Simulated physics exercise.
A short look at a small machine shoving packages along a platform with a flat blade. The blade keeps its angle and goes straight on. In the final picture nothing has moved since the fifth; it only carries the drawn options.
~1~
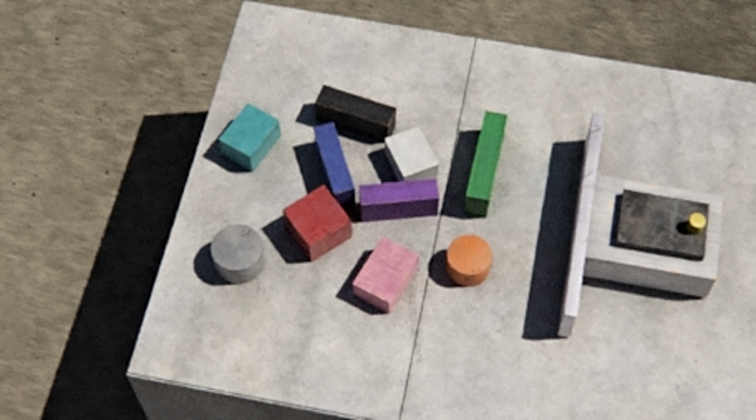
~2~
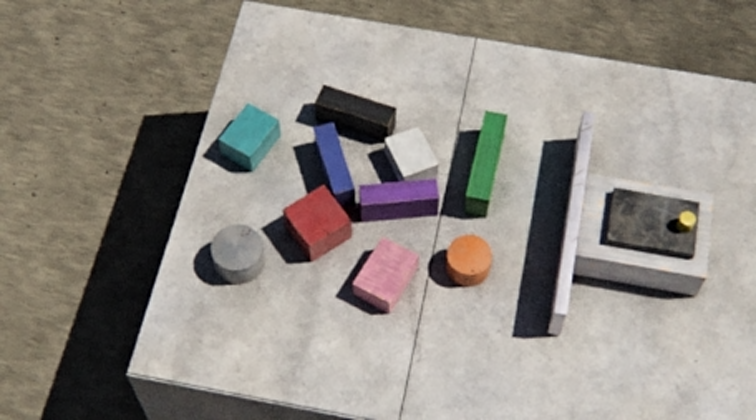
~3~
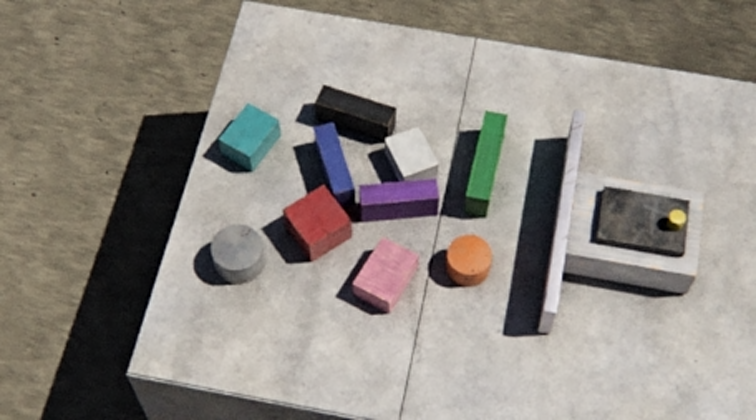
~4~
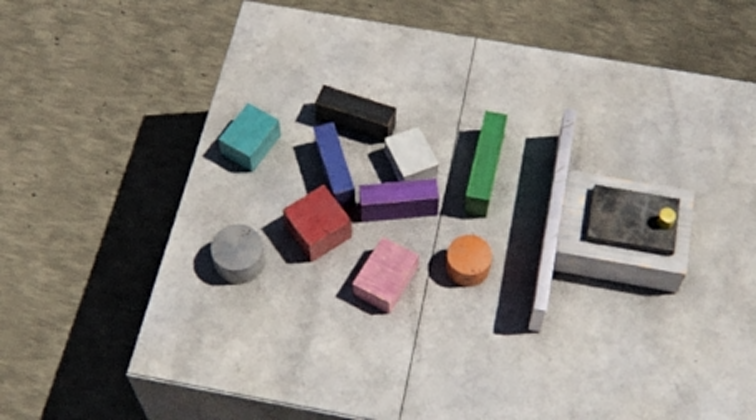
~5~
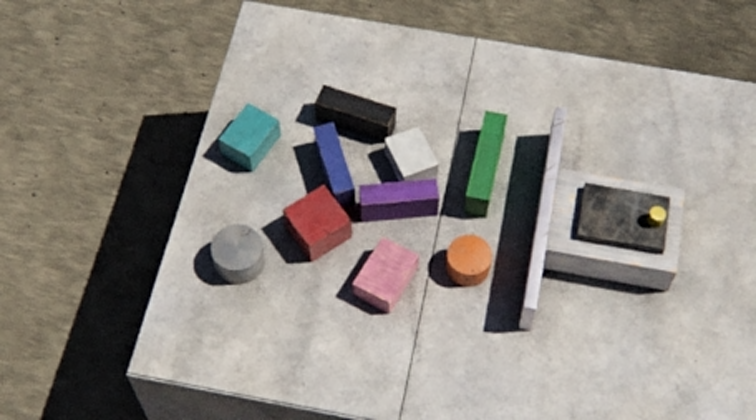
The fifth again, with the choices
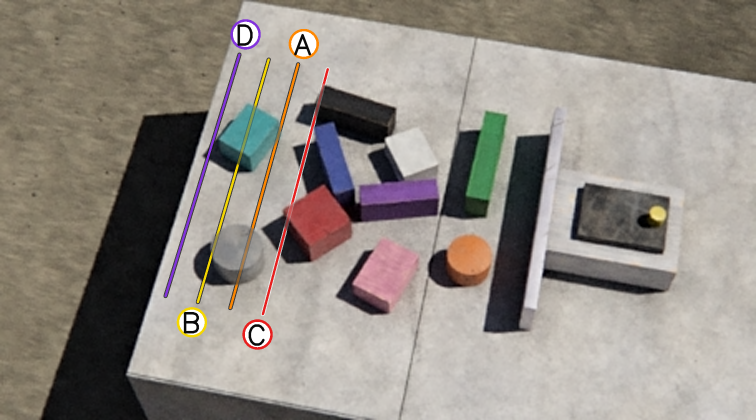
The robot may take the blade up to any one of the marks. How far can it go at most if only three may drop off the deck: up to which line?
A.
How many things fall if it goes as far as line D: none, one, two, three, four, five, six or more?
By then, six or more.
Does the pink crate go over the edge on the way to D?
Yes.
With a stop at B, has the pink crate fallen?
No.
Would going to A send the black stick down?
No.
On the marked copy, A at (266, 180); B at (235, 174); C at (297, 185); D at (204, 169).
With A. Early on, robot (513, 198); blue bar (326, 164); red crate (312, 227).
Further on, robot (412, 180); turquoise crate (235, 130); blue bar (256, 145).
At the end, robot (336, 167); turquoise crate over the edge; blue bar over the edge; three fallen.
As for the rest, B drops six; C is within the limit but short; D drops nine.
